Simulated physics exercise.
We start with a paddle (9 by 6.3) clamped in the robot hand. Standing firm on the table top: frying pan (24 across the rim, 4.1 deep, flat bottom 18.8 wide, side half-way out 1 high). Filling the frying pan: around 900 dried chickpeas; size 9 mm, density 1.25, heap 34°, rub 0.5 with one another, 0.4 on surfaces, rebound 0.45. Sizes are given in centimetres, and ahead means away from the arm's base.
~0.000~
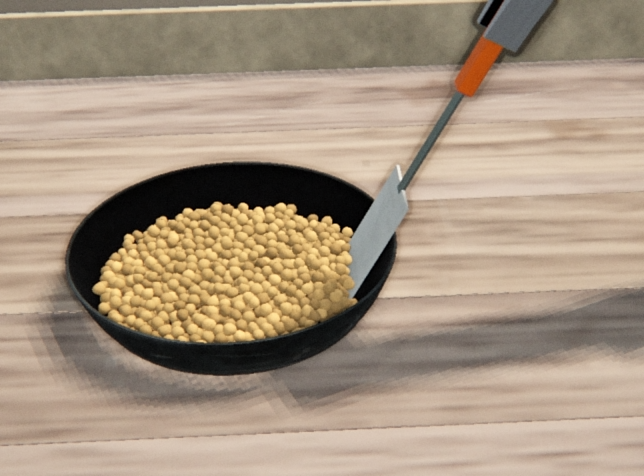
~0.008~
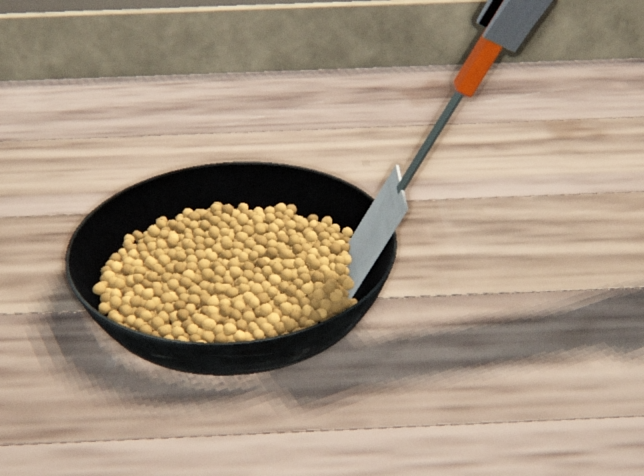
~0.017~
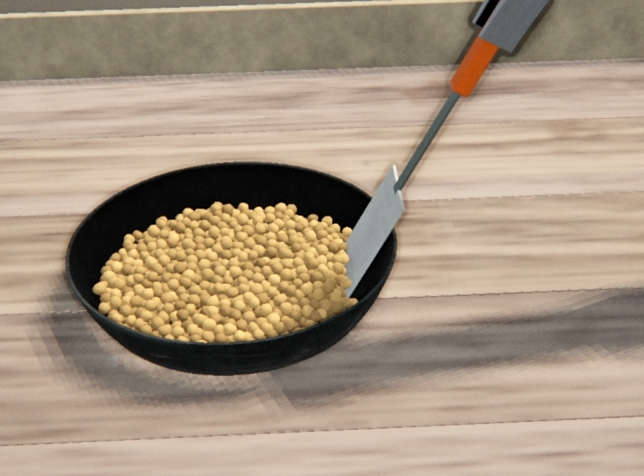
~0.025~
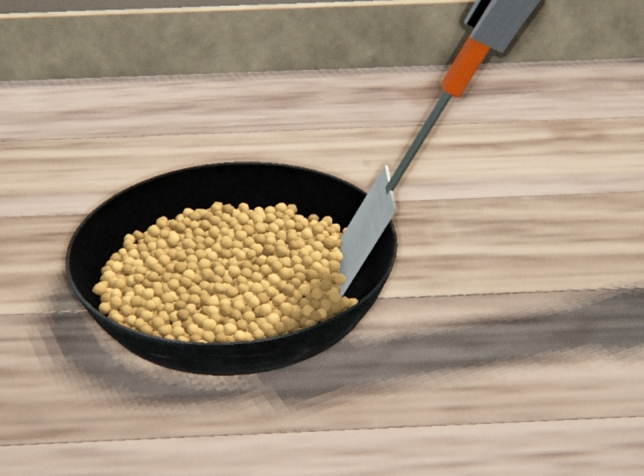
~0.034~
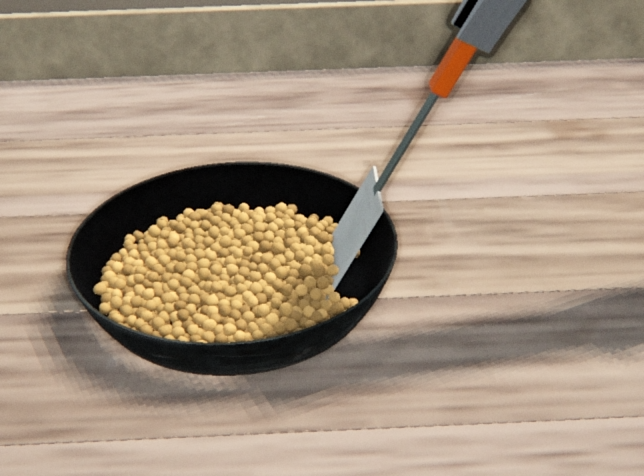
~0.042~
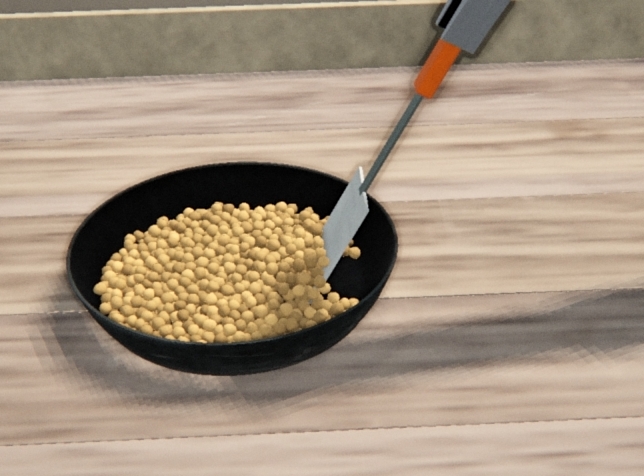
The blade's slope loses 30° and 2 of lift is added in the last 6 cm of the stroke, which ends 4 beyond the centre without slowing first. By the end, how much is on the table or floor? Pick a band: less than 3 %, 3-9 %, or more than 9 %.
It falls in the band 3-9 %.
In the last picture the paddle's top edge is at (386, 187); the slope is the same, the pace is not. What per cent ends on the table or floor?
Estimate: Close to 0 %.
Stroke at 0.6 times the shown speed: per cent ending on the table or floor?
About 0 per cent.
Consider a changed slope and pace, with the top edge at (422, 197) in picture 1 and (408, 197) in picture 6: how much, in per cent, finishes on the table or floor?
My guess would be close to 0 per cent.
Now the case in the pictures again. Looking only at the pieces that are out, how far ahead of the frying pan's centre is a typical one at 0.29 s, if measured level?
The distance is about 18 cm.
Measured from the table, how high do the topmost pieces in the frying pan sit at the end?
It reaches around 5.0 cm.
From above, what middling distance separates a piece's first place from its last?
I'd guess close to 2 centimetres.
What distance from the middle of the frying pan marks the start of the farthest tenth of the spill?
Around 45 centimetres.
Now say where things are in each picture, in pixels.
The first picture shows the paddle top edge at (403, 186), sloping 62°; upper third of the load around (238, 269), from x 100 to 355, top at y 205; 900 in the frying pan.
The second picture shows the paddle top edge at (402, 186), sloping 62°; upper third of the load around (239, 268), from x 100 to 355, top at y 205.
The third picture shows the paddle top edge at (399, 186), sloping 62°; upper third of the load around (239, 268), from x 100 to 355, top at y 205.
The fourth picture shows the paddle top edge at (391, 187), sloping 62°; upper third of the load around (241, 266), from x 100 to 355, top at y 205.
The fifth picture shows the paddle top edge at (378, 187), sloping 62°; upper third of the load around (245, 264), from x 100 to 355, top at y 205.
The sixth picture shows the paddle top edge at (364, 188), sloping 62°; upper third of the load around (247, 262), from x 100 to 355, top at y 205; 900 in the frying pan.
After 0.06 s, sloping 61°, highest piece 6 above the table; 900 in the frying pan.
After 0.08 s, sloping 52°, highest piece 7 above the table; 900 in the frying pan.
After 0.29 s, sloping 32°, highest piece 5 above the table; 852 in the frying pan, 46 on the table or floor, 2 on the blade or in flight.
After 1.34 s, sloping 32°, highest piece 5 above the table; 850 in the frying pan, 50 on the table or floor.
In the end, 850 in the frying pan, 50 on the table or floor. That is 6 % on the table or floor.
